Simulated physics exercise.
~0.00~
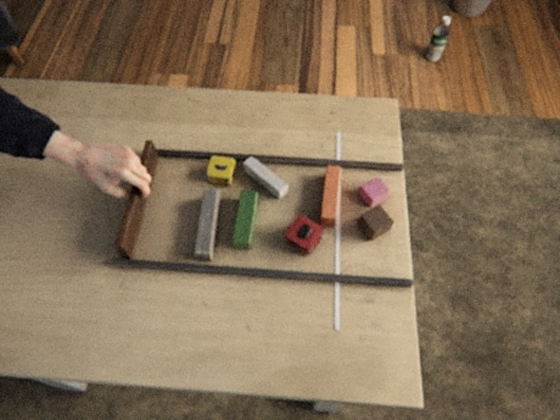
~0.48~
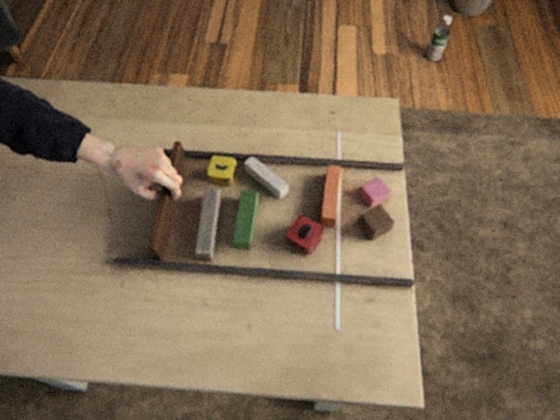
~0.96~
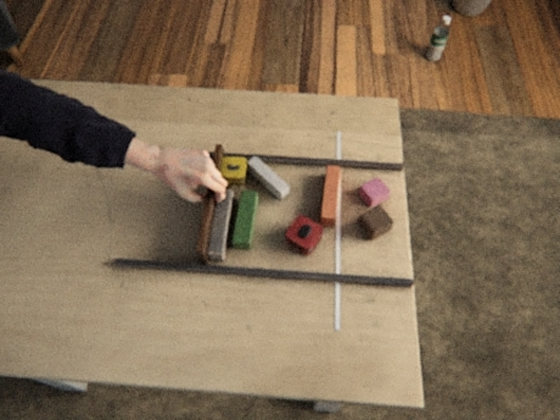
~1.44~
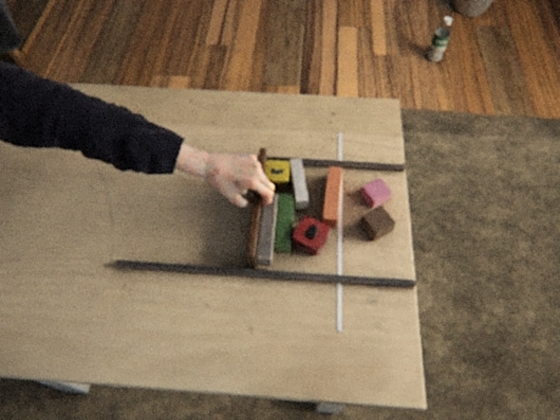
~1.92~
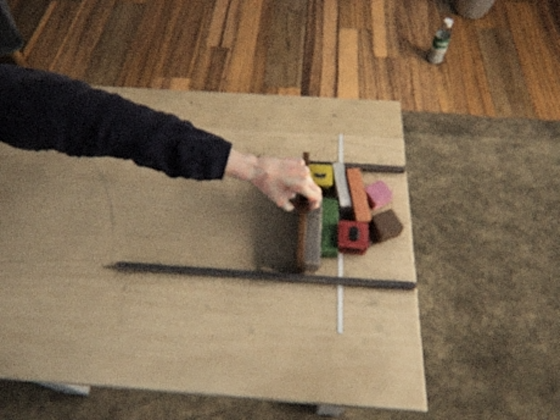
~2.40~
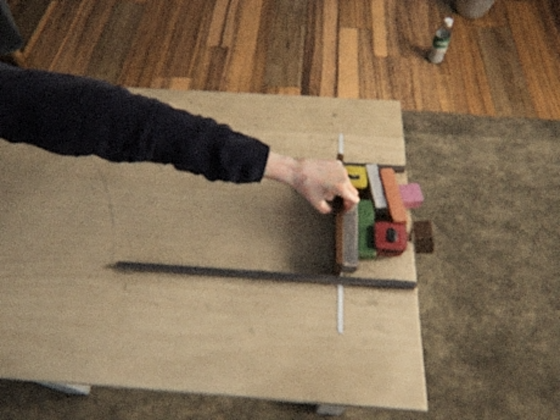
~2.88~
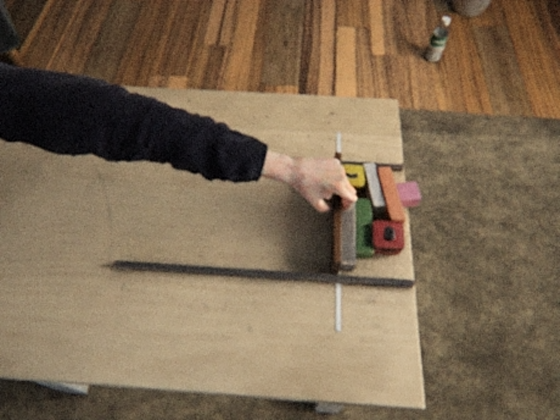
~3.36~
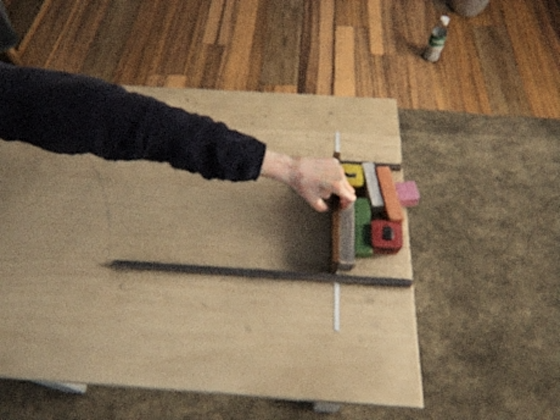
A hand pushes a board rightward, sweeping blocks together until a brown one falls off the table.
